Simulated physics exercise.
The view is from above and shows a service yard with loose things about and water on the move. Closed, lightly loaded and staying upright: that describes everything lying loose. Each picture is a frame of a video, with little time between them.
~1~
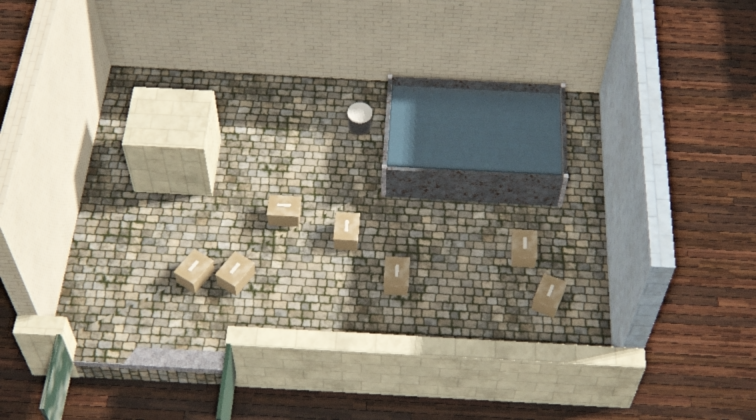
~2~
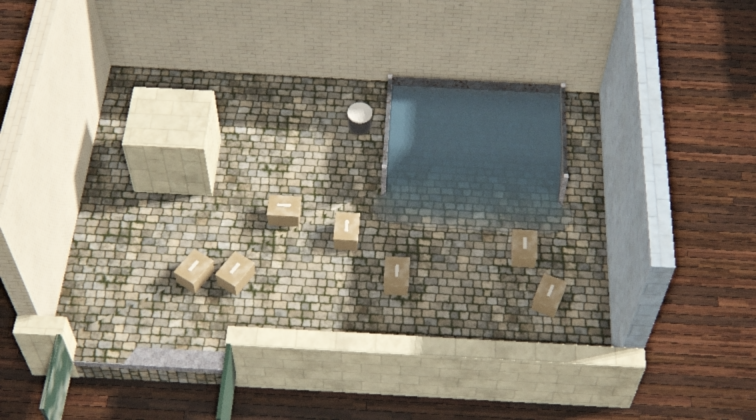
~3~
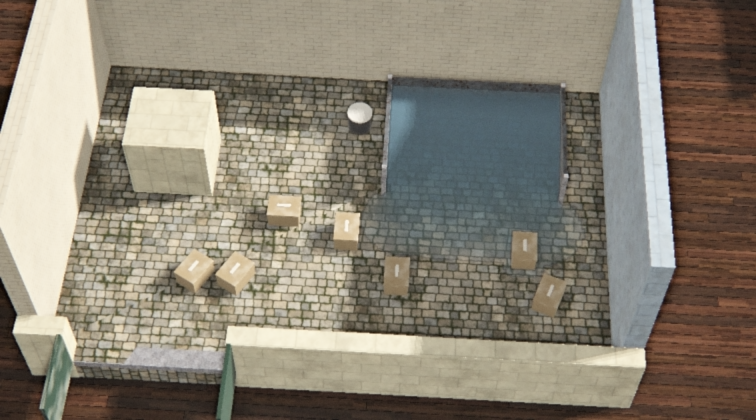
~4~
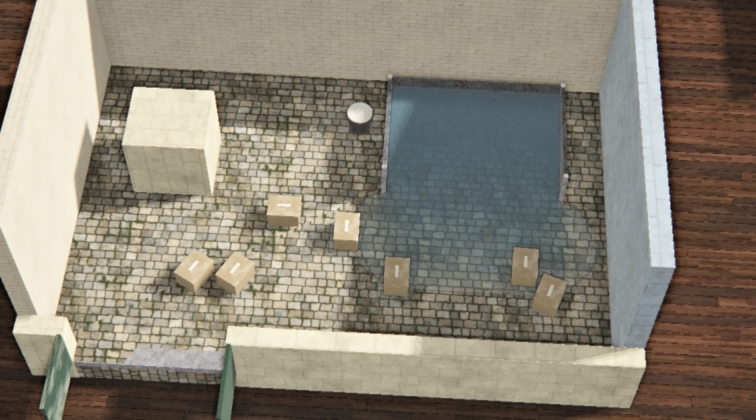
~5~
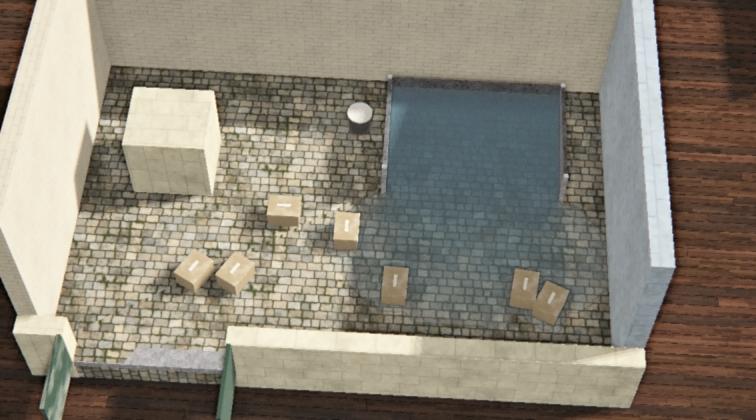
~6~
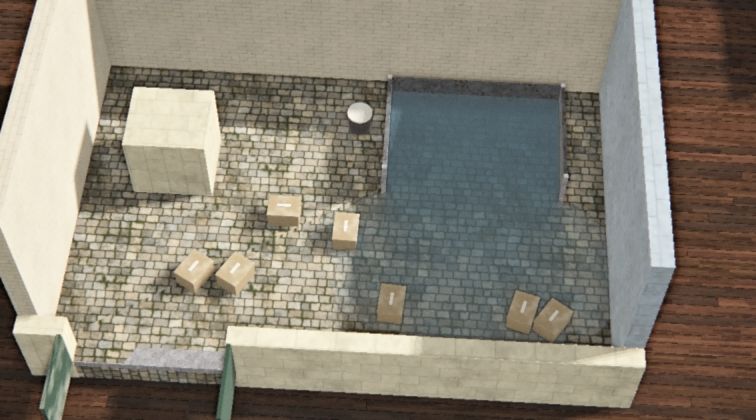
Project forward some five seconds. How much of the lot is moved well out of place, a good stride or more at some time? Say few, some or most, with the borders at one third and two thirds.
Most.
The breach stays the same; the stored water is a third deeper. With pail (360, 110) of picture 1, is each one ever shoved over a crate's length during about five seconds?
Outcome: Stayed within that.
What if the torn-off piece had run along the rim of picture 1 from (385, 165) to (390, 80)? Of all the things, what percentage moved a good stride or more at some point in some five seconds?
I'd put it around 50 percent.
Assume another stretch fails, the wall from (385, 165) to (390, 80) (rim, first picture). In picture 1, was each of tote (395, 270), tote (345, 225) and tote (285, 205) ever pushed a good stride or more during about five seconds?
In turn: Stayed within it, stayed within it, moved that far.
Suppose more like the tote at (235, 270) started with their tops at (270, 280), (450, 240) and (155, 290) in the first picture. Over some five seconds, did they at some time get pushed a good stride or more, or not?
Result by item: Gets dislodged / gets dislodged / gets dislodged.
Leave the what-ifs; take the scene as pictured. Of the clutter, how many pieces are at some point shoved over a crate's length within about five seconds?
The answer is 6.
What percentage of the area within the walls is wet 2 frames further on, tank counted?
Near 40 %.
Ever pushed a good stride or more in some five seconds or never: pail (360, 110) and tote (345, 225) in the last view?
In that order: Not that far, pushed that far.
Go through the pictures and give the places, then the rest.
A tote at (525, 243) rests on the ground; a tote at (397, 271) rests on the ground; 0 of 8 have shifted, in the first frame.
A tote at (525, 243) rests on the ground; a tote at (397, 271) rests on the ground; 0 of 8 have shifted, in the second frame.
A tote at (525, 245) rests on the ground, close to its start; a tote at (397, 271) rests on the ground; 0 of 8 have shifted, in the third frame.
A tote at (526, 262), on the bottom, close to its start; a tote at (397, 271), on the bottom; 1 of 8 have shifted, in the fourth frame.
A tote at (525, 284), on the bottom, a stride from its start; a tote at (395, 281), on the bottom, close to its start; 3 of 8 have shifted, in the fifth frame.
A tote at (524, 307), on the bottom, a stride from its start; a tote at (391, 299), on the bottom, a stride from its start; 3 of 8 have shifted, in the sixth frame.
A moment on, 3 of 8 are well off their spots; 1 afloat.
Next, 3 of 8 are well off their spots; 3 afloat.
Later, 6 of 8 are well off their spots; 2 afloat.
In the end, 6 of 8 are well off their spots, and 6 have been at some point; 5 afloat.
